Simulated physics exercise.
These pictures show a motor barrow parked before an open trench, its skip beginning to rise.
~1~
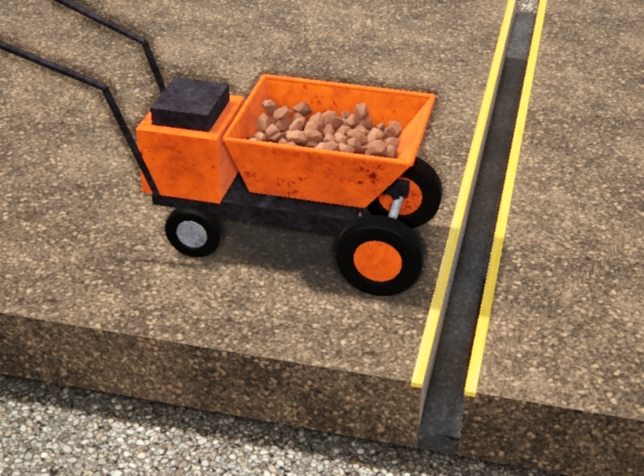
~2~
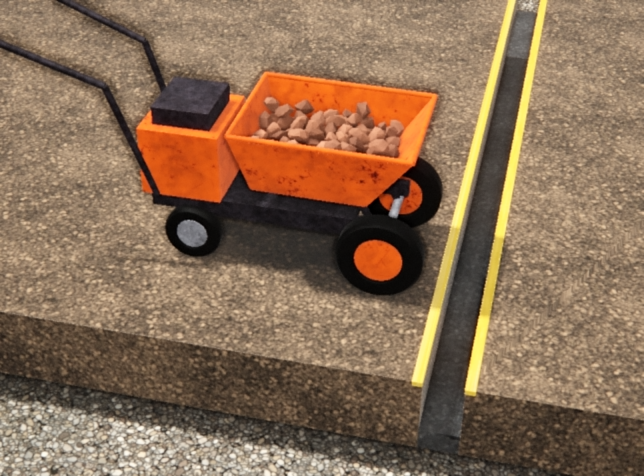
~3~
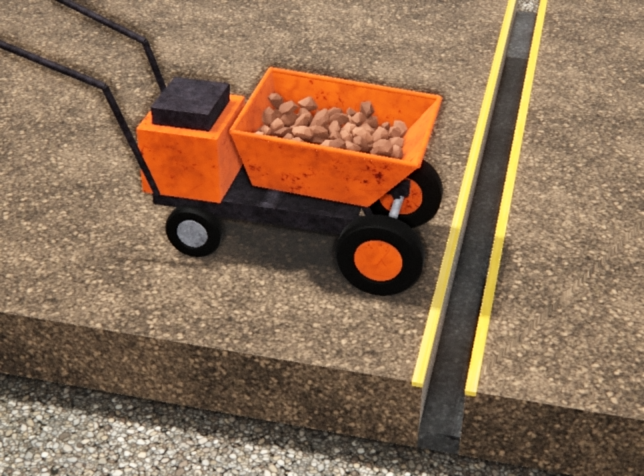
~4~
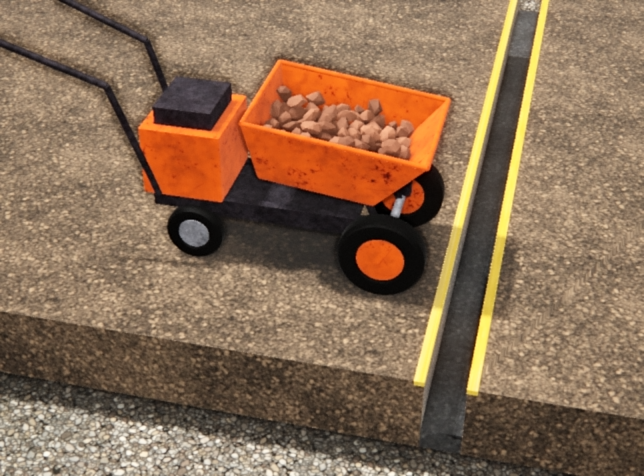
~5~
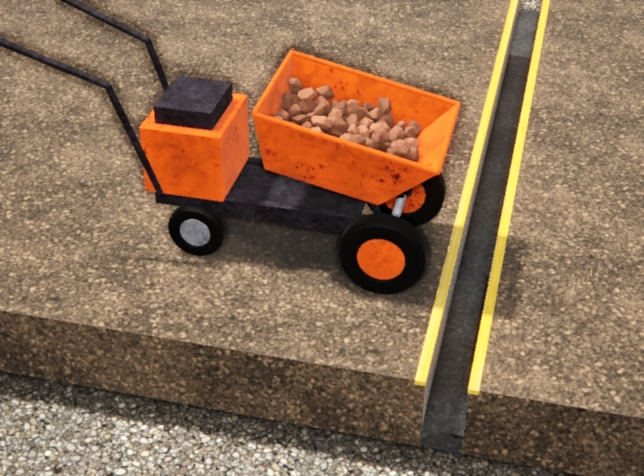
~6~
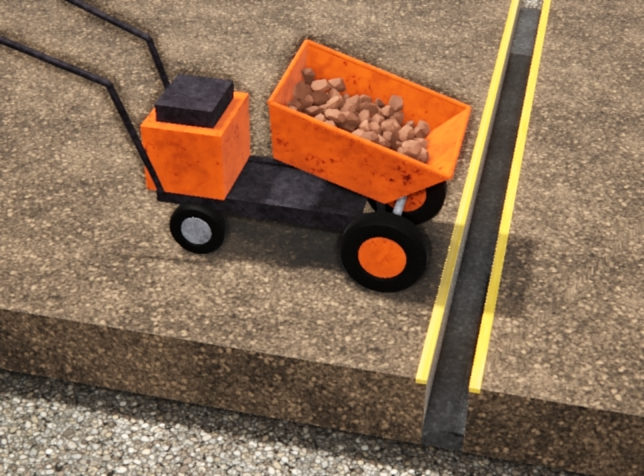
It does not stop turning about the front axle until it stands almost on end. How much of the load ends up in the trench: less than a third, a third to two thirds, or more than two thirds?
The trench ends up with a part smaller than a third.
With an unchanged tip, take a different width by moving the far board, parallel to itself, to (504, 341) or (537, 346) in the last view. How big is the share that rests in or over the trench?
Lab note: Case 1 near 30 percent, case 2 near 60 percent.
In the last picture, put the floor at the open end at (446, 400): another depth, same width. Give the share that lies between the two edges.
About 10 per cent.
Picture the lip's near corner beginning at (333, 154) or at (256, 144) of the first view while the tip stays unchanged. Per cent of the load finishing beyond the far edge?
I'd put it at around 10 percent the first time and 0 percent the second.
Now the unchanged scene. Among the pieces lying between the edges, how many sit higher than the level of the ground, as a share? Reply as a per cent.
Estimate: Close to 10 in a hundred.
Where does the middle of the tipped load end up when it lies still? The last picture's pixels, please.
Somewhere close to (546, 271) in the last picture.
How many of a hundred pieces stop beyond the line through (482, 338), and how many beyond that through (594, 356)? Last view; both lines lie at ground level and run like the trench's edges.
Around 90 per cent for the first, around 20 per cent for the second.
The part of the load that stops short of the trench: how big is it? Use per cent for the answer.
0 per cent.
Soon, skip tipped steeply; all in the skip.
A while on, skip tipped steeply; nearly all in the skip; a small part beyond it; a small part falling.
Towards the end, skip tipped right over; about a quarter in the skip; a stray few in or heaped over the trench; most beyond it; a stray few falling.
Finally, skip tipped right over; a small part in or heaped over the trench; most beyond it.
